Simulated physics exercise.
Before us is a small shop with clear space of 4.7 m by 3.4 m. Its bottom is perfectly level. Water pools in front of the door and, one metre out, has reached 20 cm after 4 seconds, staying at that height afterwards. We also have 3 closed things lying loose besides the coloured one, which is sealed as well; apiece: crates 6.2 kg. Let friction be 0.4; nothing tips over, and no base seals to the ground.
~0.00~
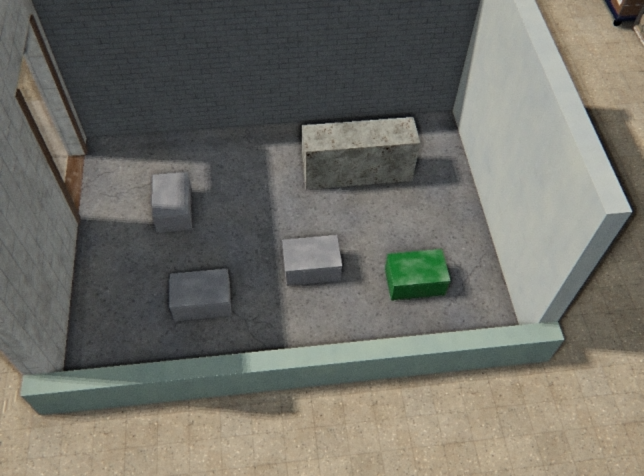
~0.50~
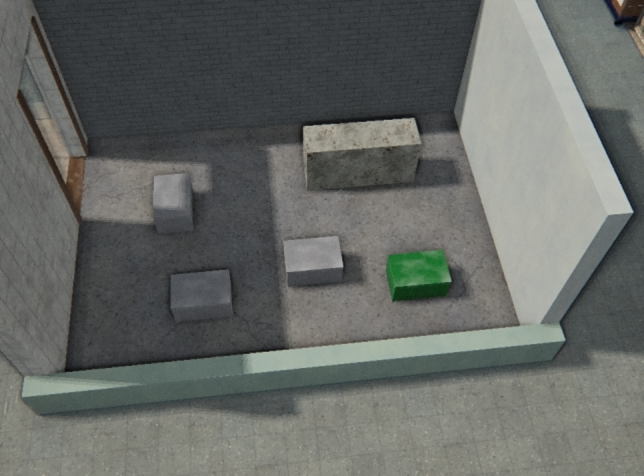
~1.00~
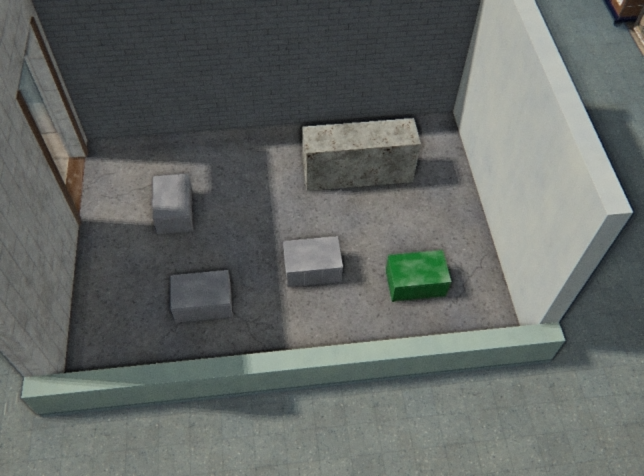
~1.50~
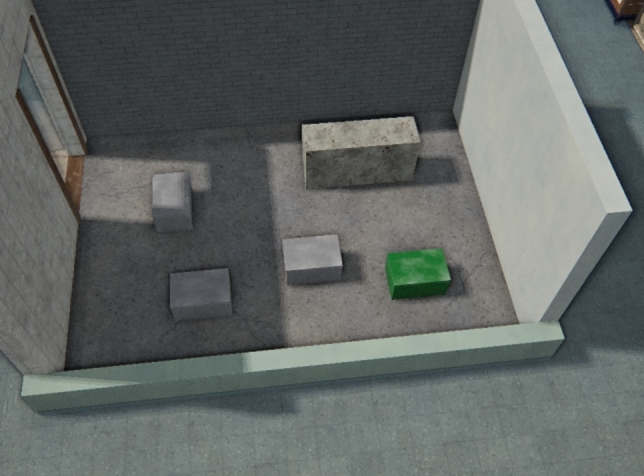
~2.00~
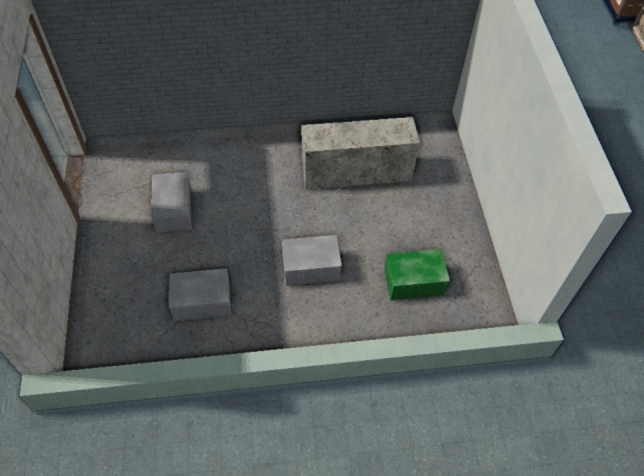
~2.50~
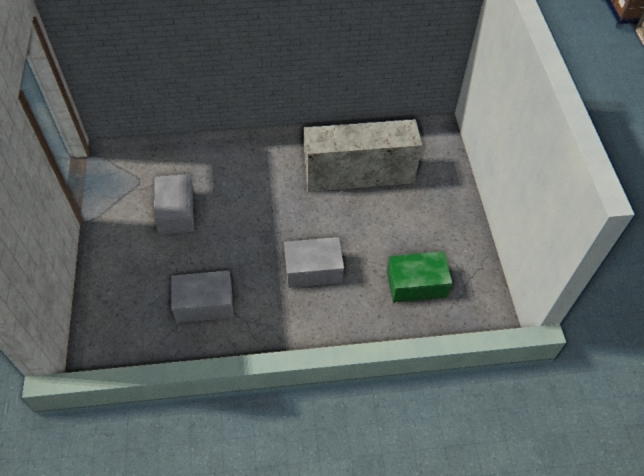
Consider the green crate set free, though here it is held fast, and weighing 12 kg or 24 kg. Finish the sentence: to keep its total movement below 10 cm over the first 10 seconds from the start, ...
To keep it below that, only the heavier weight works.
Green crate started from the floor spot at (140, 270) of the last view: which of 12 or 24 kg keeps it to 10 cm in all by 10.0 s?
It turns out that both loads succeed.
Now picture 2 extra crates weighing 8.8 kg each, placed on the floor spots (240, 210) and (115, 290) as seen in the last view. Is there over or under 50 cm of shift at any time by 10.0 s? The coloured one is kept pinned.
Respectively, exceeded and not exceeded.
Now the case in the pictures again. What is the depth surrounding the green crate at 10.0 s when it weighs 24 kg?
Depth: Approx. 10 cm.
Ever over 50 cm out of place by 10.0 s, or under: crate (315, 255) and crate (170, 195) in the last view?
In that order: Over, past it.
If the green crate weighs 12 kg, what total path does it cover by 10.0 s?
Adding it all up, something like 30 cm.
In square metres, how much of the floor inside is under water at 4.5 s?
Some 5.5 m2.
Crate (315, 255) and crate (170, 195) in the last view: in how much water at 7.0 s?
Around 3 cm and 3 cm.
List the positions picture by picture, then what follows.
The green crate at (419, 267) rests on the ground; water covers 0.0 m2; 0 of 4 have shifted, in the first frame.
The green crate at (420, 268), on the bottom; 0.0 m2 under water; 0 of 4 have shifted, in the second frame.
The green crate at (419, 268), on the bottom; water covers 0.0 m2; 0 of 4 have shifted, in the third frame.
The green crate at (419, 267) rests on the ground; water covers 0.0 m2; 0 of 4 have shifted, in the fourth frame.
The green crate at (418, 267), on the bottom; 0.0 m2 under water; 0 of 4 have shifted, in the fifth frame.
The green crate at (420, 270) rests on the ground; water covers 0.4 m2; 0 of 4 have shifted, in the sixth frame.
After 3.5 s the green crate would be 0 cm from its start with 12 kg and 0 cm from its start with 24 kg; 0 cm of water round it then.
After 4.5 s the green crate would be 0 cm from its start with 12 kg and 0 cm from its start with 24 kg; 0 cm of water round it then.
After 7.0 s the green crate would be 2 cm from its start with 12 kg and 0 cm from its start with 24 kg; 3 cm of water round it then.
After 10.0 s the green crate would be 26 cm from its start with 12 kg and 0 cm from its start with 24 kg; 10 cm of water round it then.
